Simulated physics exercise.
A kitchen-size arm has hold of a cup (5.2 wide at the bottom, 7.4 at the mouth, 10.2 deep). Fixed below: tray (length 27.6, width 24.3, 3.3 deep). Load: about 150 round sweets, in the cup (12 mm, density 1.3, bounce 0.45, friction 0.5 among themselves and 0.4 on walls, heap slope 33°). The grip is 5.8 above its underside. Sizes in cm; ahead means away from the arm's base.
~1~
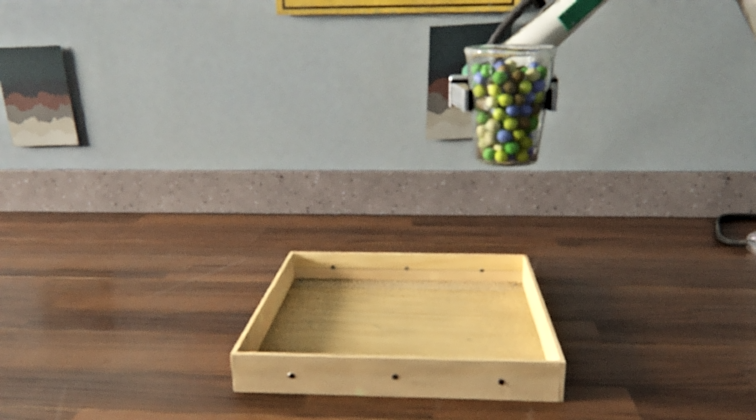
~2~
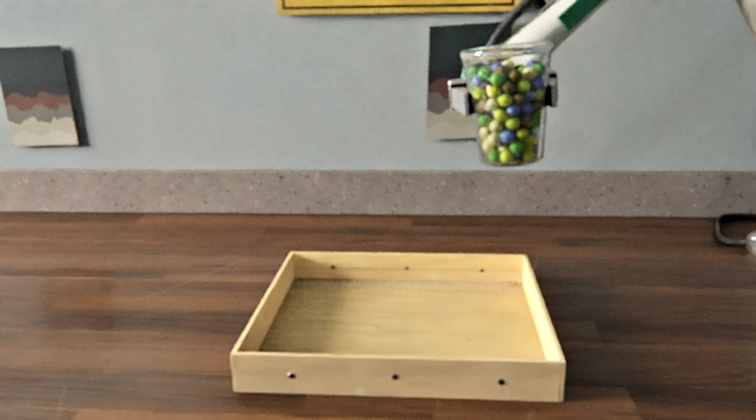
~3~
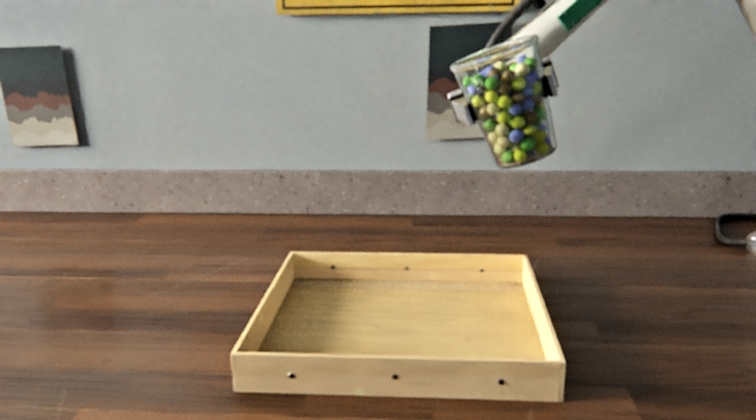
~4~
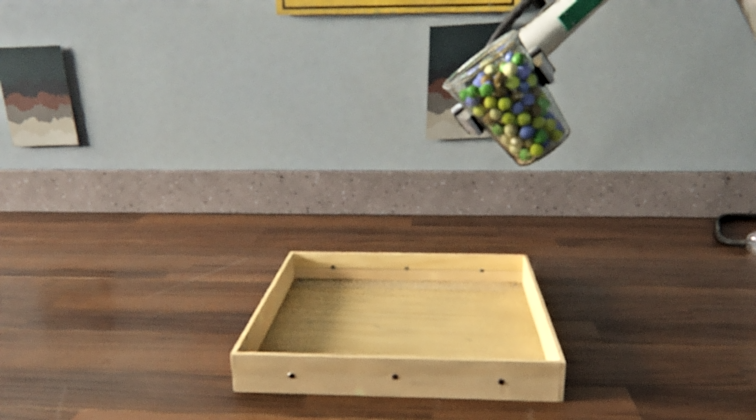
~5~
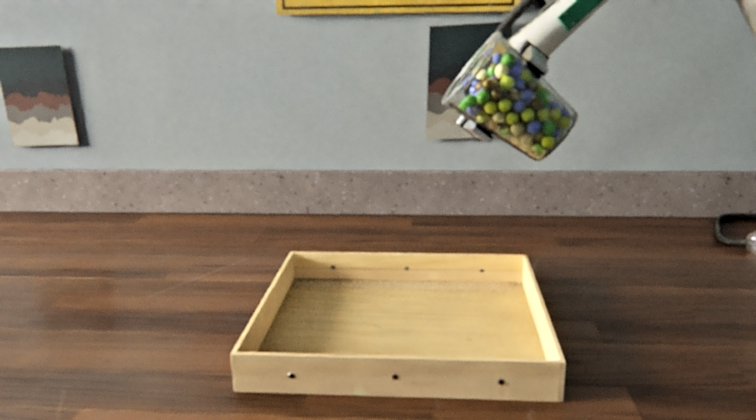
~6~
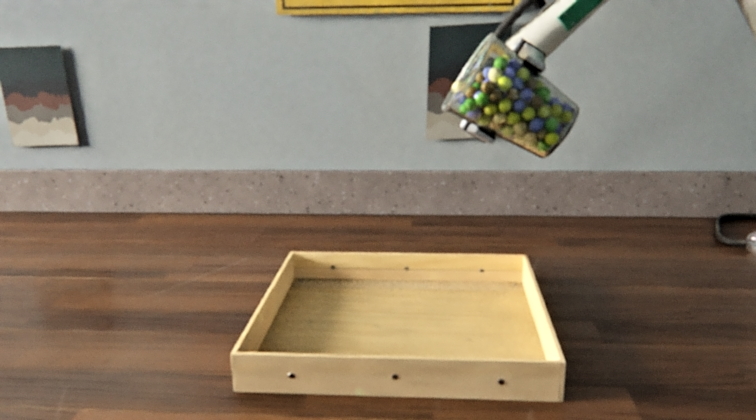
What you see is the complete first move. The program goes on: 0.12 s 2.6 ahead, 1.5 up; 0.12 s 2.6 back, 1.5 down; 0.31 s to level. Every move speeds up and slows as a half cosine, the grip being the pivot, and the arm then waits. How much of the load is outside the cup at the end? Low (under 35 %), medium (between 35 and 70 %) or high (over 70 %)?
A low share, under 35 %, ends outside the cup.
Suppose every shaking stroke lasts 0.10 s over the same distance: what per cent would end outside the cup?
It would be near 20 per cent.
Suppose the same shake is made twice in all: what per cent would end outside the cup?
In that case some 20 per cent.
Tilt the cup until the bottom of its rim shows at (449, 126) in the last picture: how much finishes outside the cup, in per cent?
Some 35 per cent.
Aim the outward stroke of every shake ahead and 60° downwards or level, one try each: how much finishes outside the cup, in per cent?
Some 0 and 5 per cent.
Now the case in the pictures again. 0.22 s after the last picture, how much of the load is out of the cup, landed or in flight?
About 5 per cent by then.
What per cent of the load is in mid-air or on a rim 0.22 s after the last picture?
About 6 per cent.
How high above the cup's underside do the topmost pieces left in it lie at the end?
Roughly 10.0 cm.
Then, 0.22 s on, tilted 57° forward, highest piece 27 above the table; 141 in the cup, 9 in flight or on a rim.
Then, 0.44 s on, tilted 16° forward, highest piece 28 above the table; 134 in the cup, 14 in the tray, 2 in flight or on a rim.
Then, 0.75 s on, level, highest piece 28 above the table; 134 in the cup, 16 in the tray.
Then, 1.80 s on, level, highest piece 28 above the table; 134 in the cup, 16 in the tray.
In the end, 134 in the cup, 16 in the tray. That is 11 % outside the cup.
